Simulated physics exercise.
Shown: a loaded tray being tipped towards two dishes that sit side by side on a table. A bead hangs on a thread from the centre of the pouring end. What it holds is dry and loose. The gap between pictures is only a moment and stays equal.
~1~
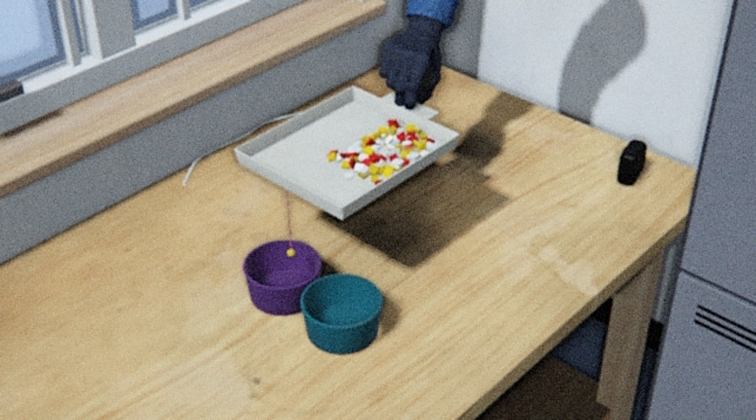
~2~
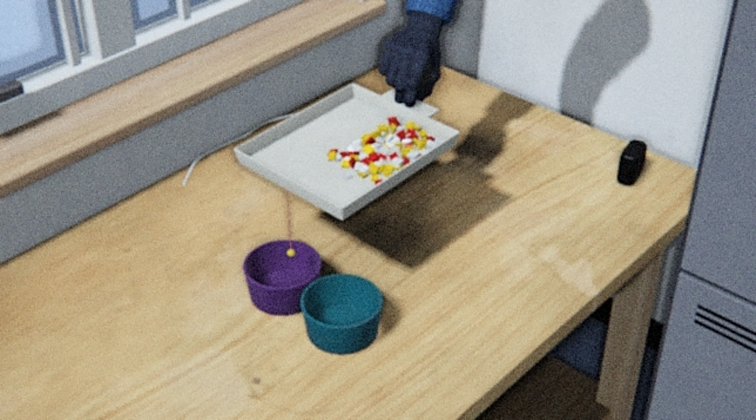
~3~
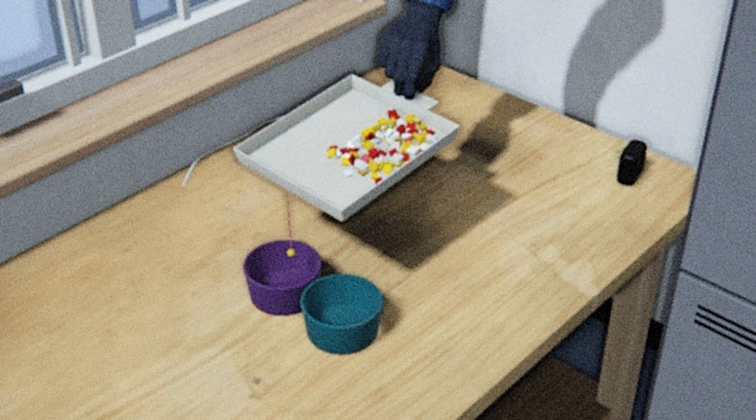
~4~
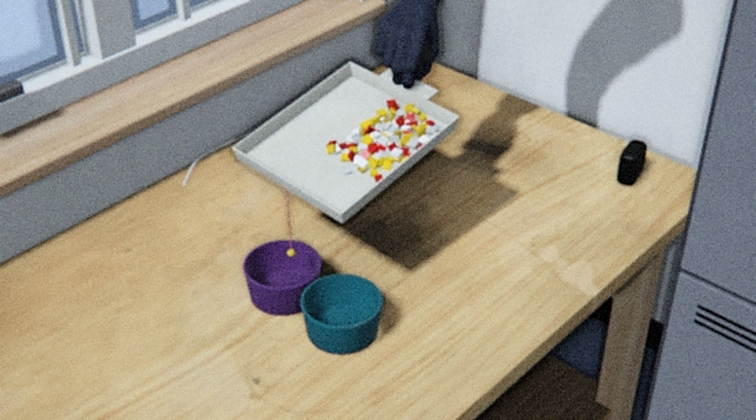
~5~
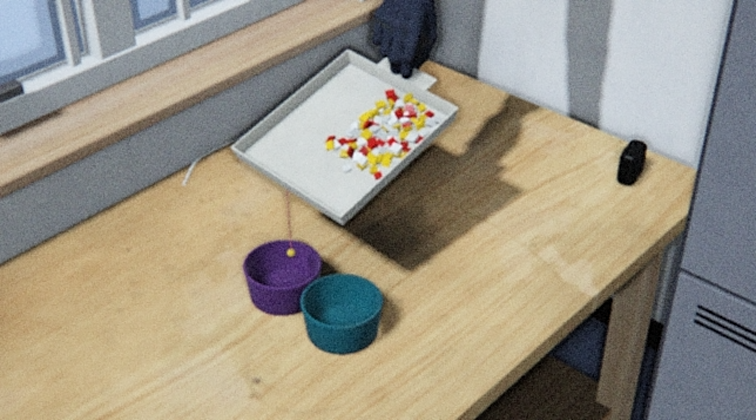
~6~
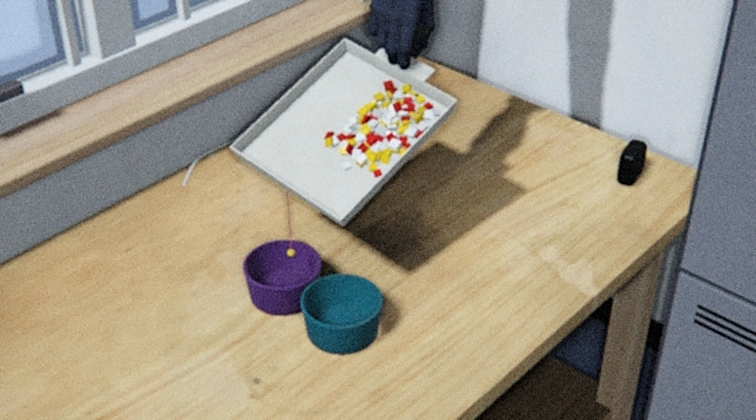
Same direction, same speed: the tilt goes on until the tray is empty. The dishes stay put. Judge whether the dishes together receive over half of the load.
They receive over half of it.
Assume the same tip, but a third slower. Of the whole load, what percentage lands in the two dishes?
That works out at some 90 per cent.
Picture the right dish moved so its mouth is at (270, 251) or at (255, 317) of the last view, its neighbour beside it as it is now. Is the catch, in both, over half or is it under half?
Earlier try a minority share, later try a minority share.
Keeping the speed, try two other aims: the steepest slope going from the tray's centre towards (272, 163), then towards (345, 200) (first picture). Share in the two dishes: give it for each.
Respectively 10 % and 60 %.
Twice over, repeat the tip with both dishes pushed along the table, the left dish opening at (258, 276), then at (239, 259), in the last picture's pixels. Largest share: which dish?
Well, first the dish at right, then the dish at right.
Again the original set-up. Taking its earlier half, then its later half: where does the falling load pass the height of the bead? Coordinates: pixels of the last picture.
(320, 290), then (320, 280).
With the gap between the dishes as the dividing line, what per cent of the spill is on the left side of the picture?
I'd put it at close to 100 per cent.
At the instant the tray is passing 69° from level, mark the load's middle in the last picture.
Roughly at (331, 209).
Shortly afterwards, tray tipped steeply; the bulk on the tray; a little in the air.
Next, tray tipped past a quarter turn; near a quarter on the tray; near half in the right dish; only a few in the left dish; a little outside both; a little in the air.
Some moments later, tray tipped past a quarter turn; the bulk in the right dish; a little in the left dish; near a quarter outside both.
In the end, tray tipped past a quarter turn; the bulk in the right dish; a little in the left dish; near a quarter outside both.
